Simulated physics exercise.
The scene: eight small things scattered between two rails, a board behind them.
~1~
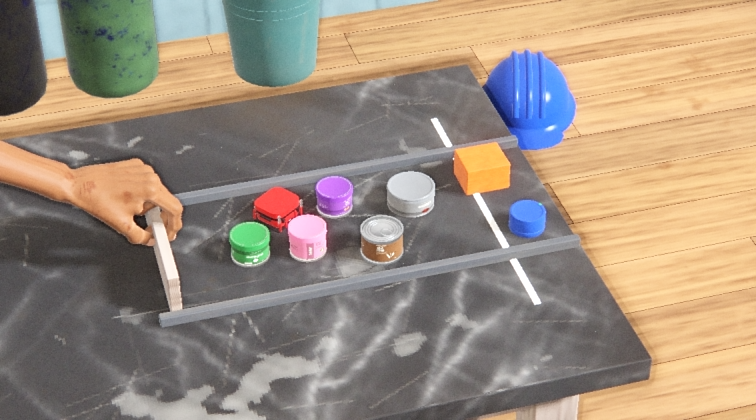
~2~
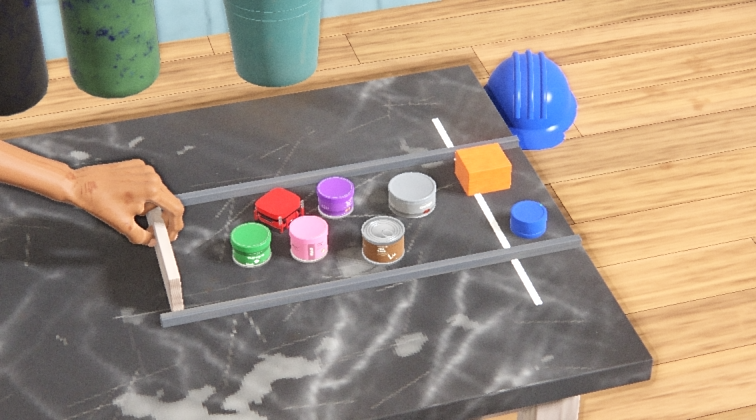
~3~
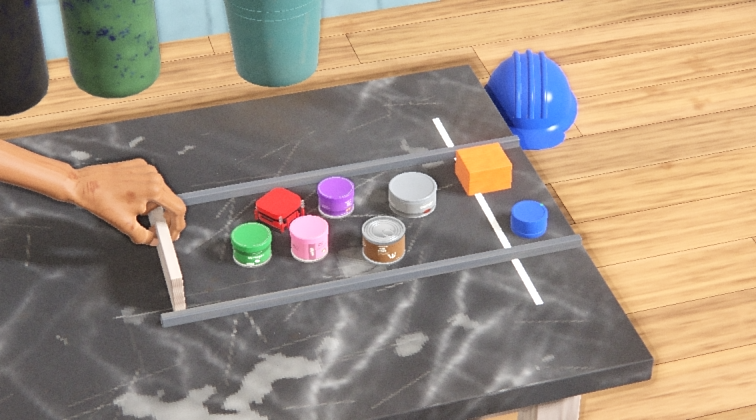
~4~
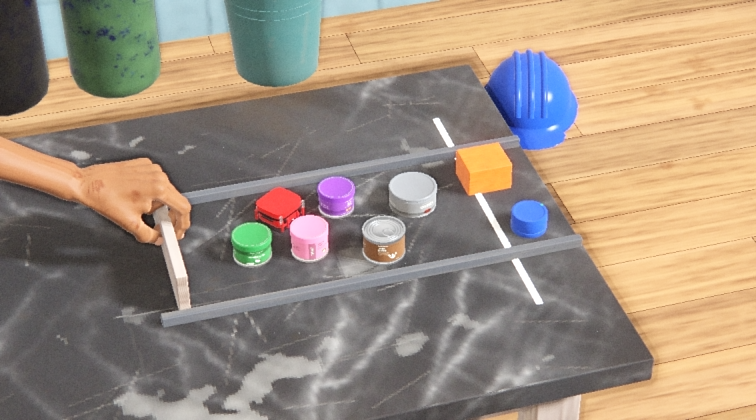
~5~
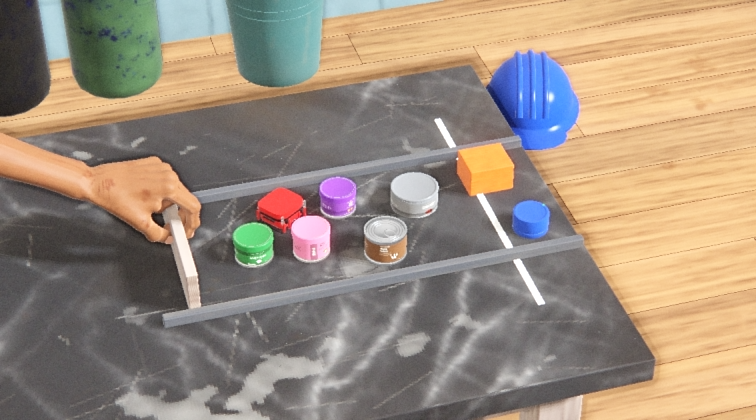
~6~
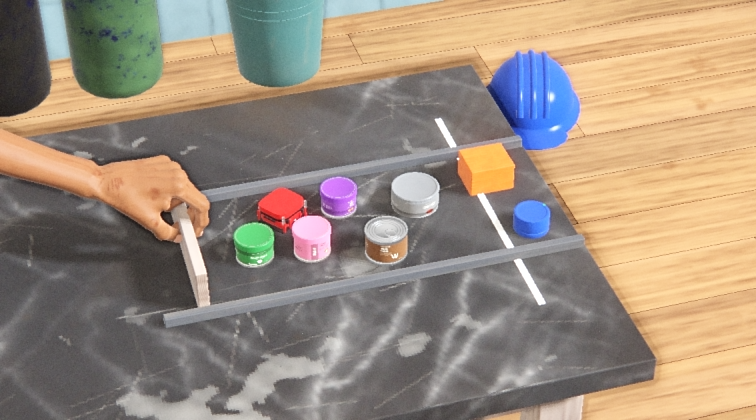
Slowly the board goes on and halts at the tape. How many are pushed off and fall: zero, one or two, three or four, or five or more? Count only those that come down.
Here the number that fall off is one or two.
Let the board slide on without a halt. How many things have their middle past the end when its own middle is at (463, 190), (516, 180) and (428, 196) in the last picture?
It would be 1, 5 and 0.
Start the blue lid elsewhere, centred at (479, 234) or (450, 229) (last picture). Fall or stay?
In turn it survives; survives.
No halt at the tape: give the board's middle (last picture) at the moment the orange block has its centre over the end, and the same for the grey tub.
For the orange block at (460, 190), for the grey tub at (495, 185).
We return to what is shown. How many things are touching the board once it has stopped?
That makes 3.
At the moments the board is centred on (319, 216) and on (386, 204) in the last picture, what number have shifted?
The counts are 5 and 6.
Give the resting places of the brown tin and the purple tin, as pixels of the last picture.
First (527, 227), then (514, 153).
Early on, none off yet; blue lid at rest near (531, 219); orange block at rest near (486, 169); grey tub at rest near (415, 195).
A while later, none off yet; blue lid at rest near (531, 219); orange block at rest near (486, 169); grey tub travelled a little near (439, 195).
Further along, none off yet; blue lid at rest near (531, 219); orange block travelled about its own width near (509, 160); grey tub travelled about its own width near (486, 190).
Finally, the number that fall off is one or two; lost, orange block.
